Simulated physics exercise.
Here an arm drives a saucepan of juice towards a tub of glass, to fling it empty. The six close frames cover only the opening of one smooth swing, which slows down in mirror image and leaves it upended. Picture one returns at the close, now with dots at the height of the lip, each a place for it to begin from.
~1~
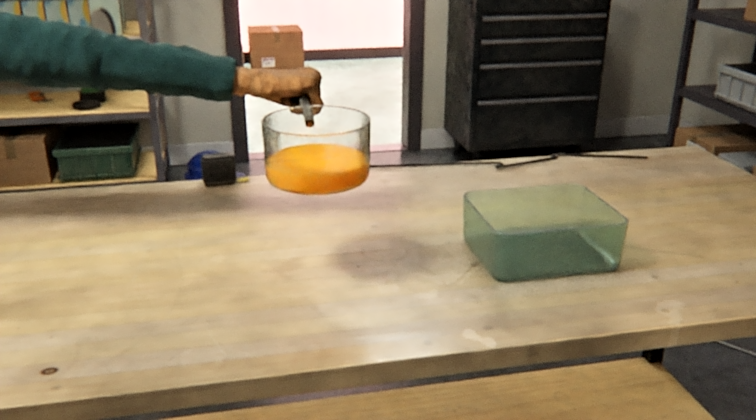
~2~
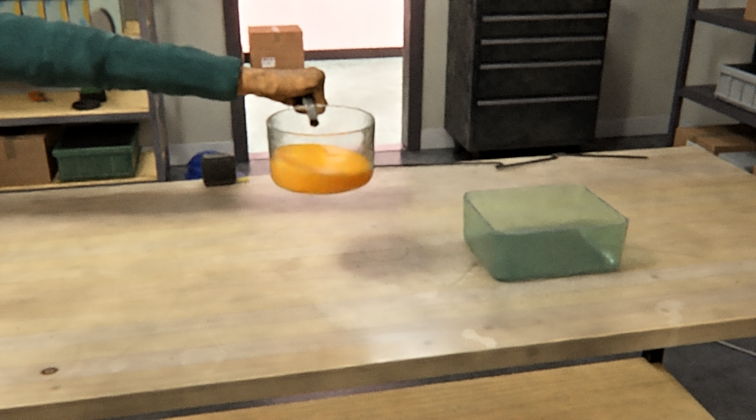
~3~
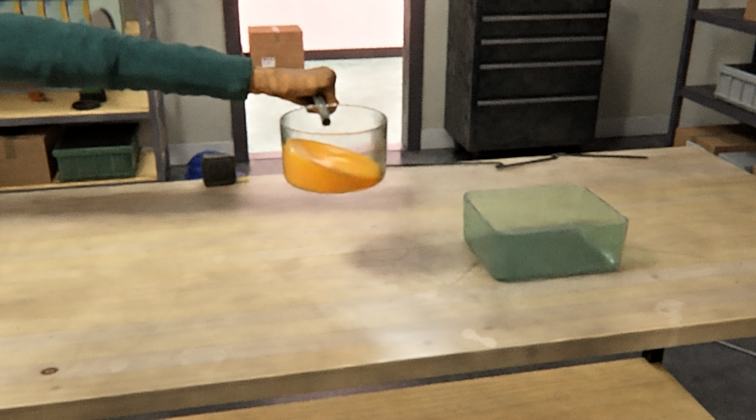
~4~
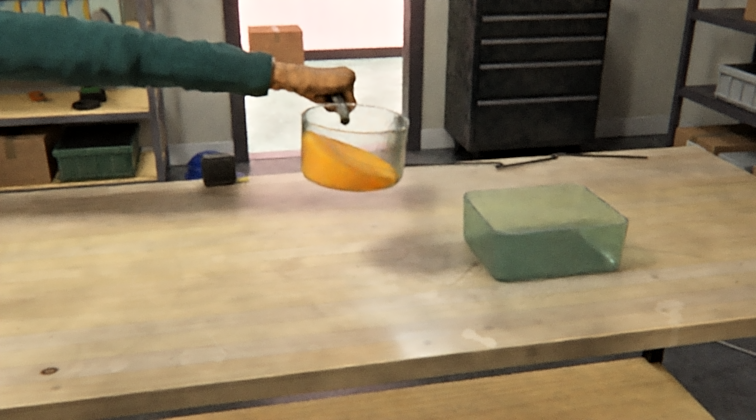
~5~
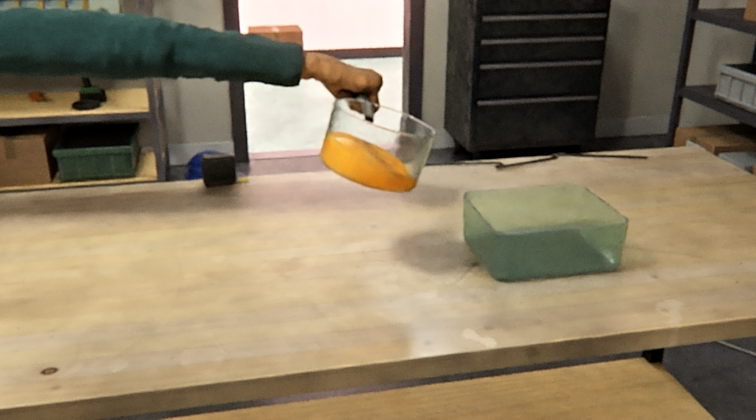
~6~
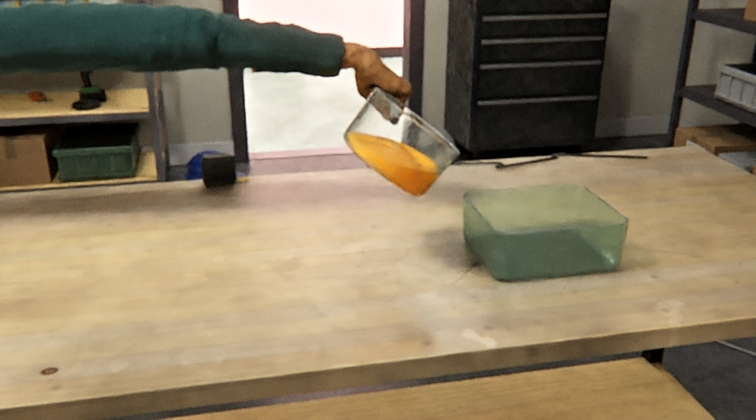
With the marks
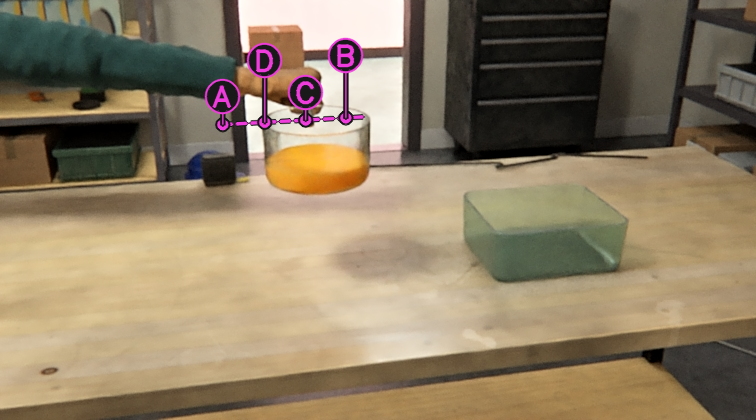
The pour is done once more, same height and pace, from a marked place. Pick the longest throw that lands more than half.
That is dot B.
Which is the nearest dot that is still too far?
C it is.
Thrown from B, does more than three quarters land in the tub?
No.
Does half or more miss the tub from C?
Yes, it does.
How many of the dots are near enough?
One.
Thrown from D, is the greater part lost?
Yes, that goes wrong.
On the marked copy, A at (222, 124); B at (345, 117); C at (305, 120); D at (264, 122).
If A is chosen, about 0 % lands in the tub, 99 % falls short.
If B is chosen, about 64 % lands in the tub, 21 % falls short and 15 % goes beside or beyond.
If C is chosen, about 33 % lands in the tub, 60 % falls short and 7 % goes beside or beyond.
If D is chosen, about 5 % lands in the tub, 92 % falls short and 3 % goes beside or beyond.
